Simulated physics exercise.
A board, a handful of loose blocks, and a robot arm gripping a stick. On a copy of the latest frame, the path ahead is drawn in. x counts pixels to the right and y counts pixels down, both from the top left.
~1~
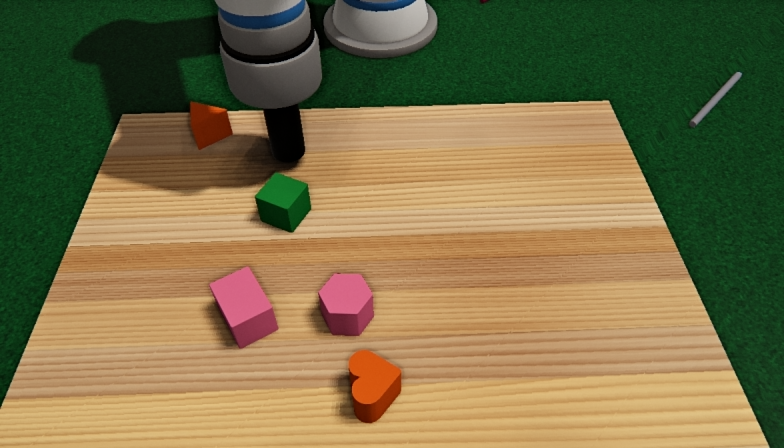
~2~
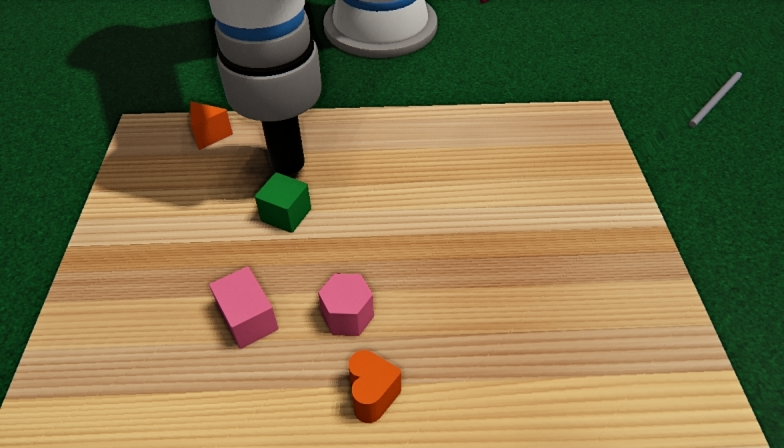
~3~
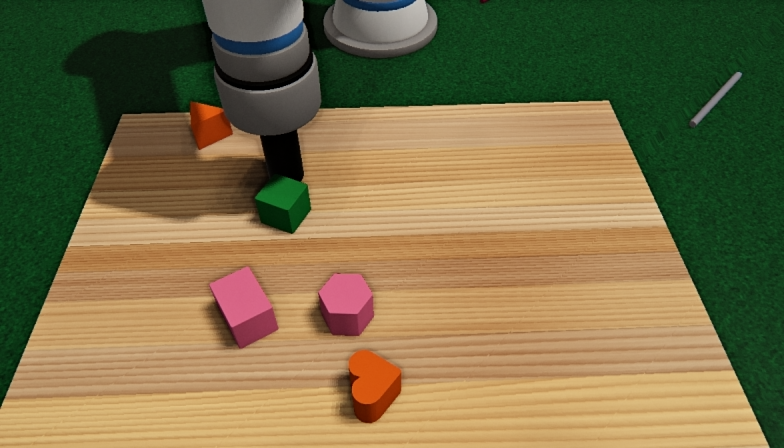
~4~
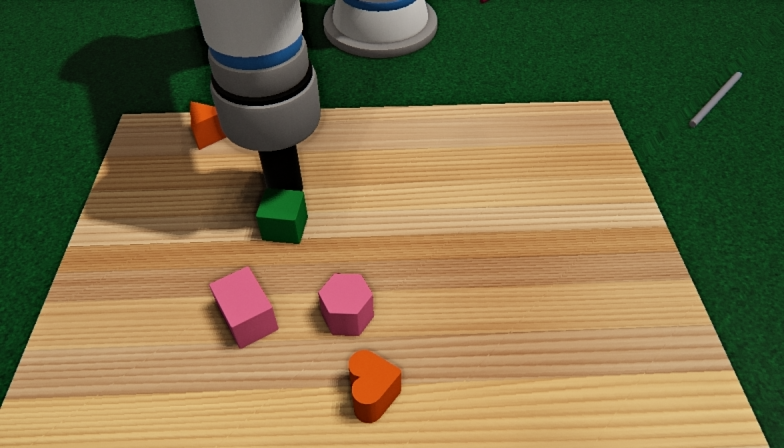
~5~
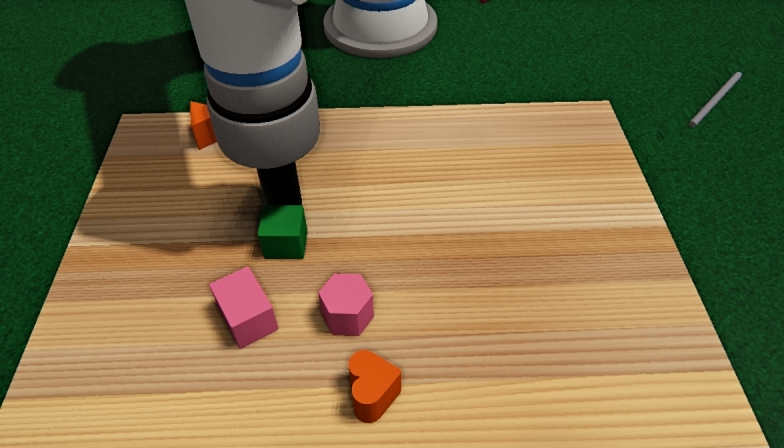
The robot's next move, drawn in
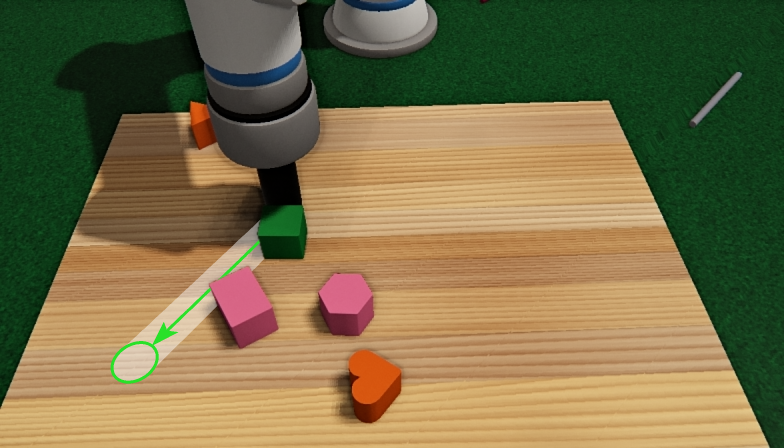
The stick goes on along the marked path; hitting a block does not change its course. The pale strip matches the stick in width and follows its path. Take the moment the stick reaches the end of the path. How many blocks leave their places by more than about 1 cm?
My count: 1.
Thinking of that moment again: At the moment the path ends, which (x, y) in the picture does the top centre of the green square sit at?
My estimate: (276, 243).
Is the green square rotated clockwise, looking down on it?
Short answer: No.
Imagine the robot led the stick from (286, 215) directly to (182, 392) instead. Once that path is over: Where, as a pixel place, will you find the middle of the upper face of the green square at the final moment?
I'd say the green square ends with its top centre at (281, 265).
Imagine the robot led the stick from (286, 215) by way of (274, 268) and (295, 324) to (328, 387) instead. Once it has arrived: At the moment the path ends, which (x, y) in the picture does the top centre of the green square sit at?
I'd place it at (369, 388), taking the centre of its top.
Path on the board, straight from (286, 215) to (135, 362).
On the path given first. One third of the way, stick at (239, 250); green square at (276, 243), turned 55° anticlockwise.
Two thirds of the way, stick at (189, 299); green square at (276, 243), turned 55° anticlockwise.
At the end, stick at (130, 355); pink oblong block in place; green square at (276, 243), turned 55° anticlockwise.
